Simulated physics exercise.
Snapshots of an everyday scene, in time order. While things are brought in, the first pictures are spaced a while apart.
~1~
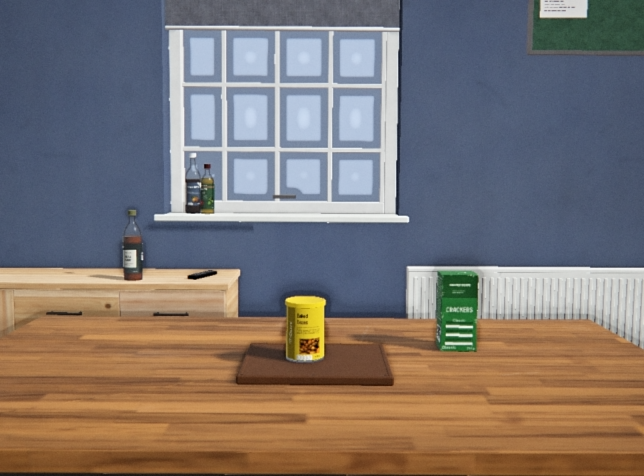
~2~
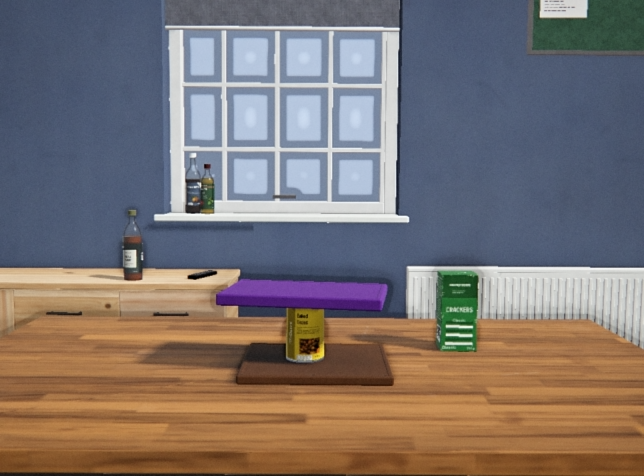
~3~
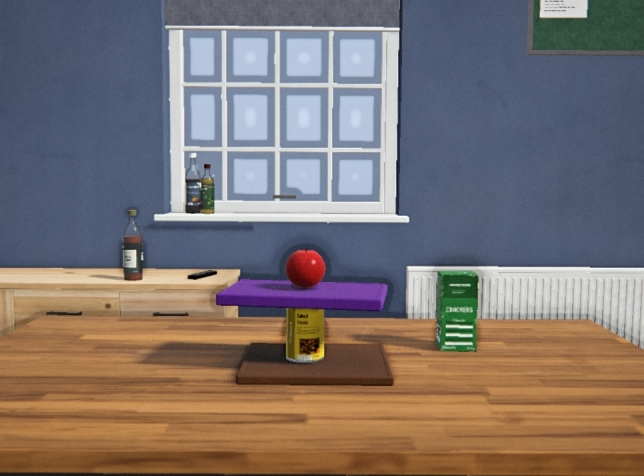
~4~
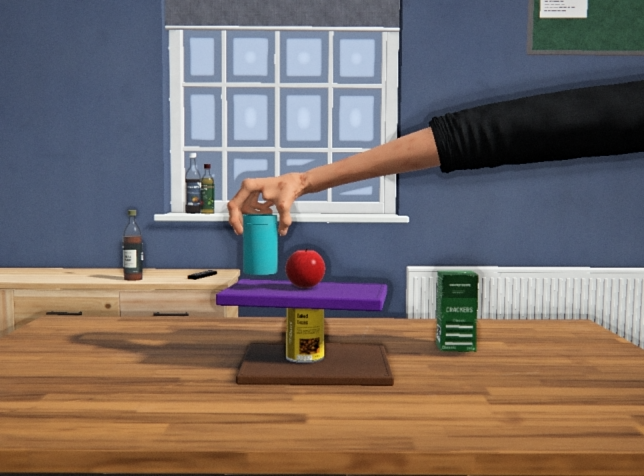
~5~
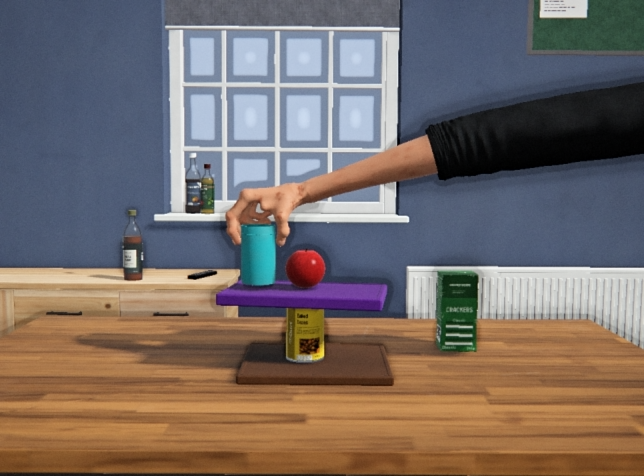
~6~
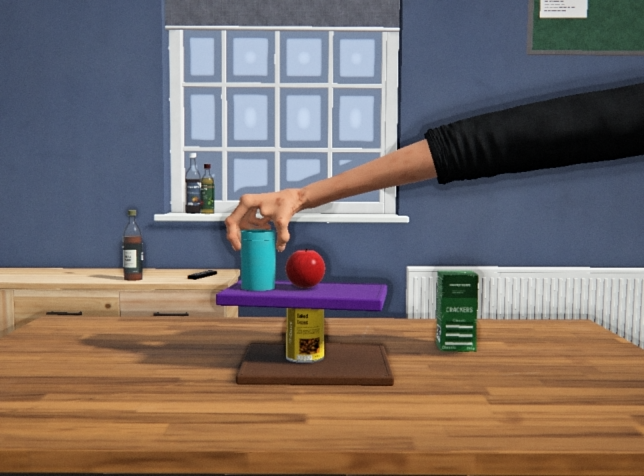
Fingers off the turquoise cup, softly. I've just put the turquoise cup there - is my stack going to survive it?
Yes, your stack survives.
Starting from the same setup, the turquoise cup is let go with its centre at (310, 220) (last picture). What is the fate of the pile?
Outcome: The pile is knocked down.
Then, 0.60 s on from there, no change.
Then, 1.60 s on from there, turquoise cup resting near (257, 260).
In the end, all 6 unmoved. At the end, from the last picture's camera, turquoise cup near (257, 260). The pile keeps its balance.
